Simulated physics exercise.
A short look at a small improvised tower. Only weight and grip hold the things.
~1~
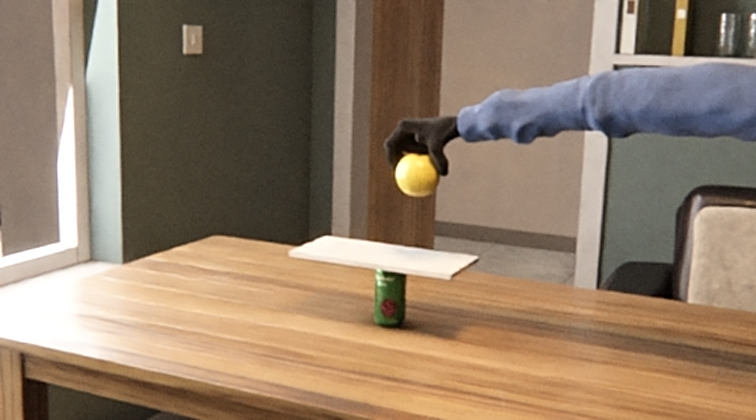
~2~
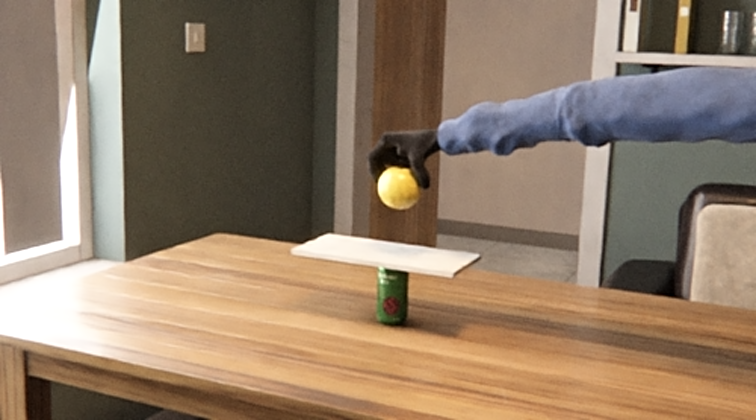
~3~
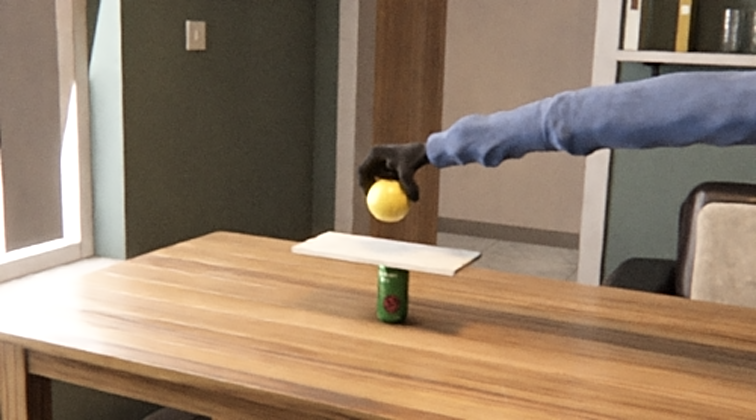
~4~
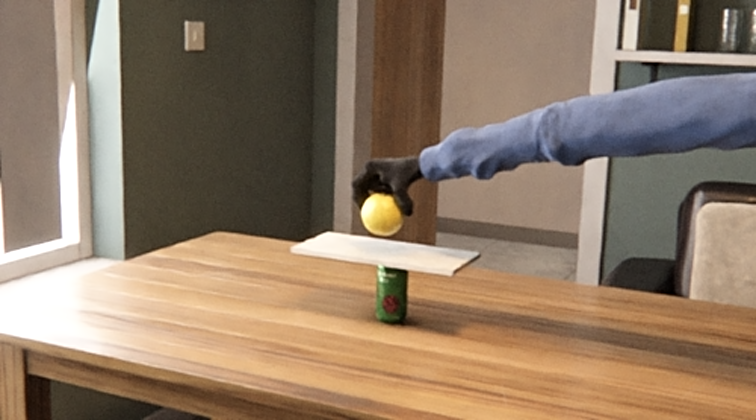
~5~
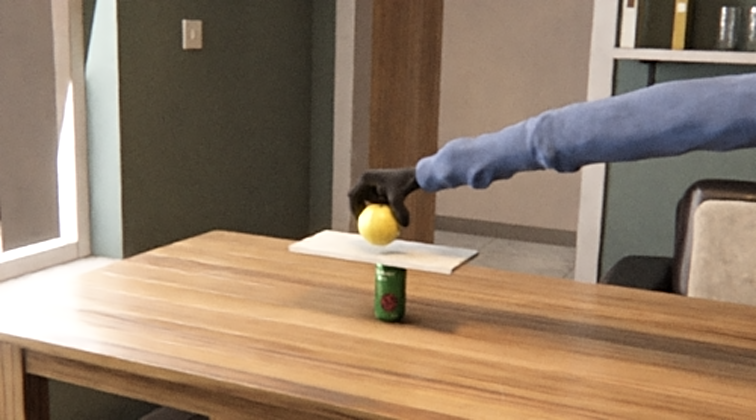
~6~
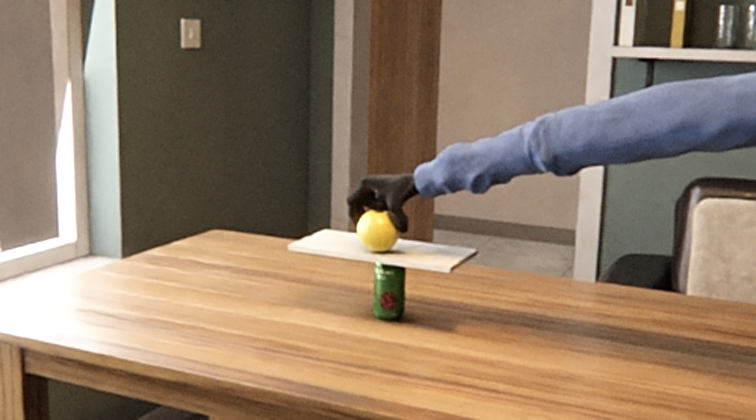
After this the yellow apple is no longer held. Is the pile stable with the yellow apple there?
It stays up.
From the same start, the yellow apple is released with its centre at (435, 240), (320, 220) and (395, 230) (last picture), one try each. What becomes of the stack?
First try: It comes apart; second try: It comes apart; third try: It stays up.
Then, 0.30 s later than the last frame, all is still.
Then, 0.70 s later than the last frame, yellow apple resting near (379, 231).
When it is over, all 3 as before. End places, in pixels of the last picture, yellow apple near (379, 231). The stack keeps its balance.
